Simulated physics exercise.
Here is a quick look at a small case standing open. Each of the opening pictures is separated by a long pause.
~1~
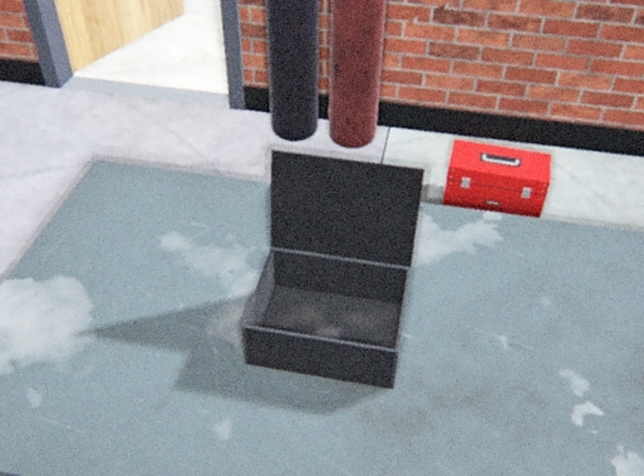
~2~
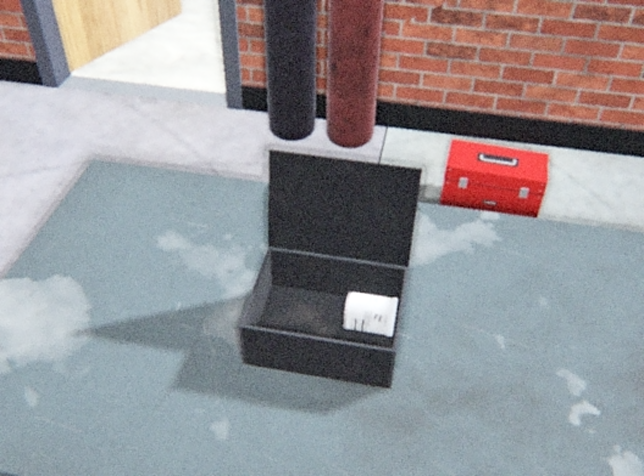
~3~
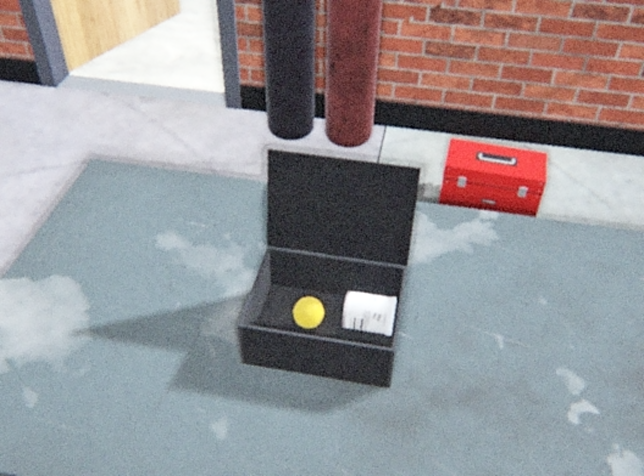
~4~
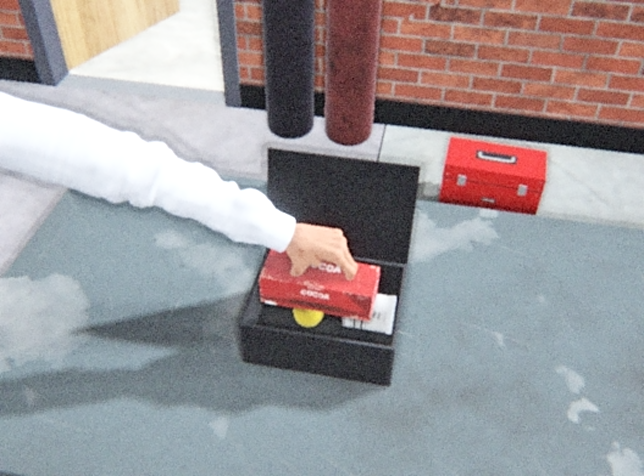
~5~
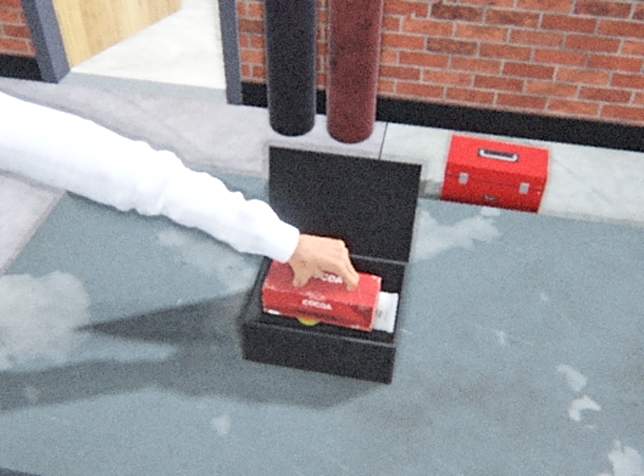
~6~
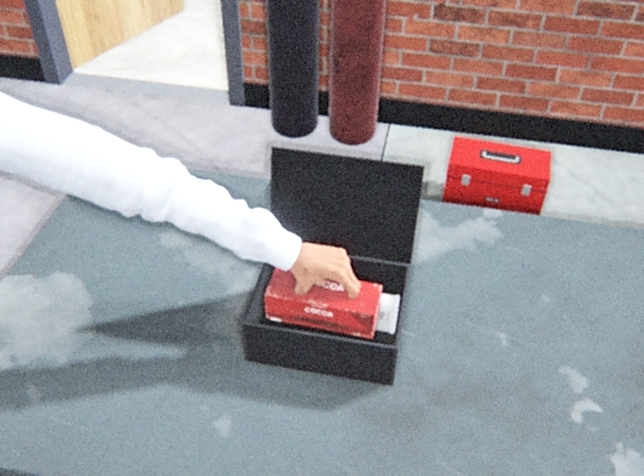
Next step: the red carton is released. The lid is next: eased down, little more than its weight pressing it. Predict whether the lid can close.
Prediction: The lid closes.
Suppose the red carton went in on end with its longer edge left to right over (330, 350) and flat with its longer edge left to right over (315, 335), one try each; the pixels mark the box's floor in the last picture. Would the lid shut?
Lid: First try open, second try closed.
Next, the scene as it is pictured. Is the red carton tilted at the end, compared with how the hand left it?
In the end, the red carton winds up askew.
Then, 0.60 s after the last picture, red carton on its side near (318, 336); yellow lemon rolled about its own width; white tin rolled a little.
Then, 1.50 s after the last picture, lid 67° above the rim; red carton on its side near (318, 336); yellow lemon rolled about its own width; white tin rolled a little.
Then, 1.90 s after the last picture, lid 18° above the rim; red carton on its side near (318, 336); yellow lemon rolled about its own width; white tin rolled a little.
At rest, lid shut; tipped over in the box, red carton; moved from the start, yellow lemon; white tin in place. Seen from the same camera at the end, red carton near (318, 336).
